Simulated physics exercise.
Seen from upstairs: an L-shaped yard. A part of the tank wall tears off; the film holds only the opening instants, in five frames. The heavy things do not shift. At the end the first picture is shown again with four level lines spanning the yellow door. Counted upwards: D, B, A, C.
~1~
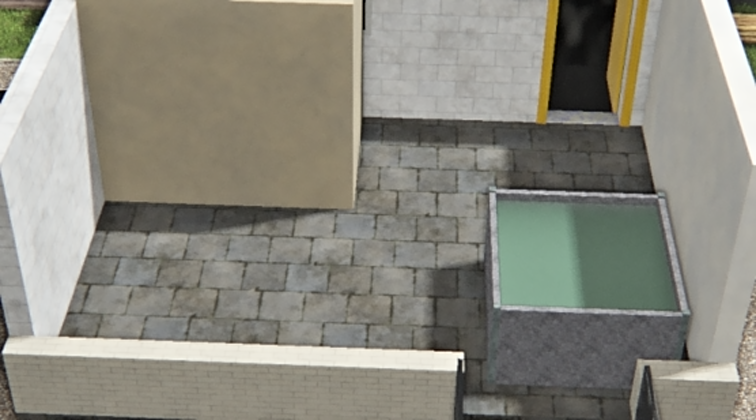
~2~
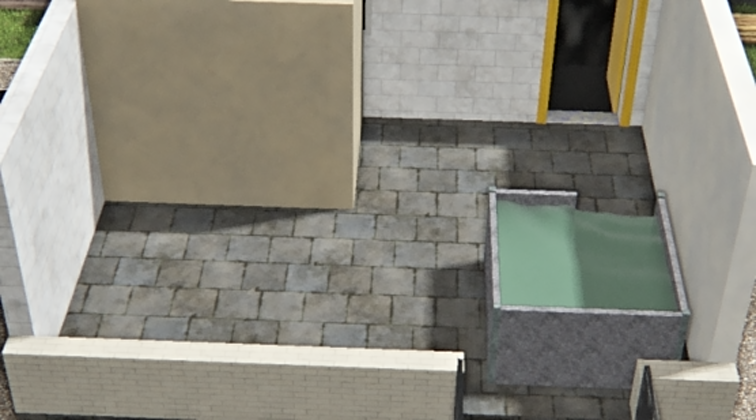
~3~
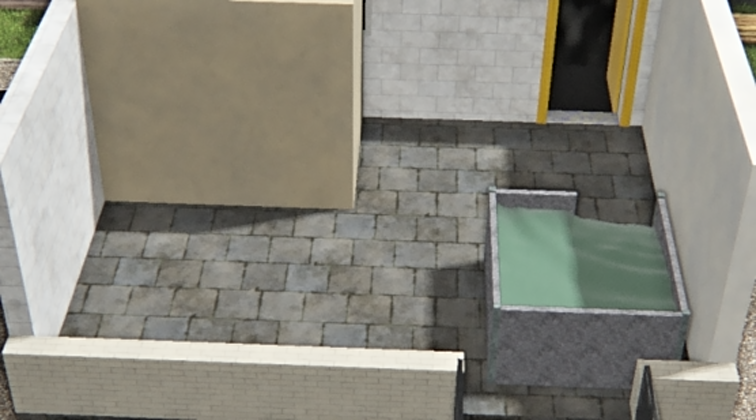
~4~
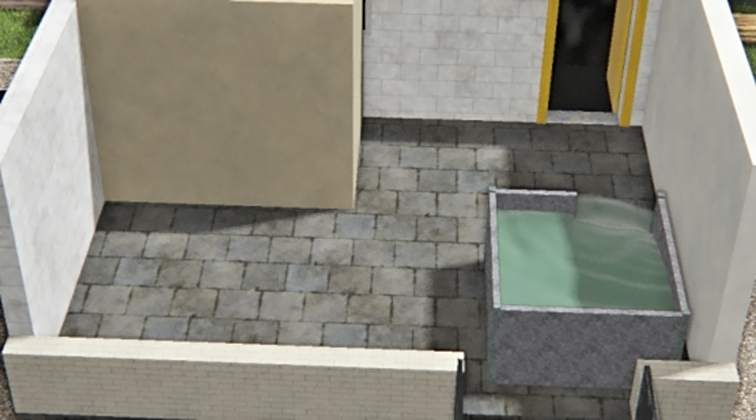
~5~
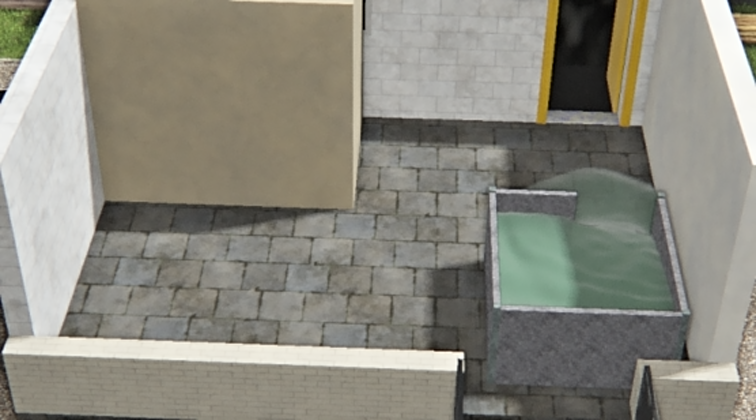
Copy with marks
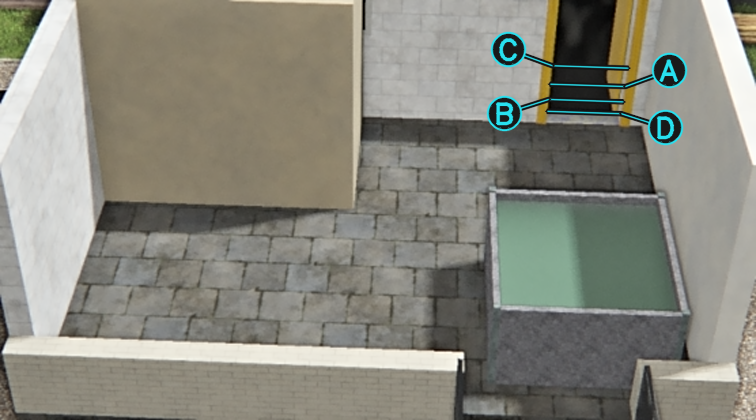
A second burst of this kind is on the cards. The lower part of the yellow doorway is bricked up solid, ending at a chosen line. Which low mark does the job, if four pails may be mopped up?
Mark A just does it.
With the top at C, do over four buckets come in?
No.
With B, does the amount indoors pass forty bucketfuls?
No.
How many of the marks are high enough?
Two of them.
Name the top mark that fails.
B.
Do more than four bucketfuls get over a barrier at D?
Yes, that goes wrong.
On the marked copy, A at (587, 85); B at (585, 100); C at (590, 66); D at (584, 112); from the bottom up D, B, A, C.
Choosing A, a splash gets over, under a bucket.
Choosing B, about 12 bucketfuls get in.
Choosing C, nothing gets over.
Choosing D, dozens of bucketfuls pour in.
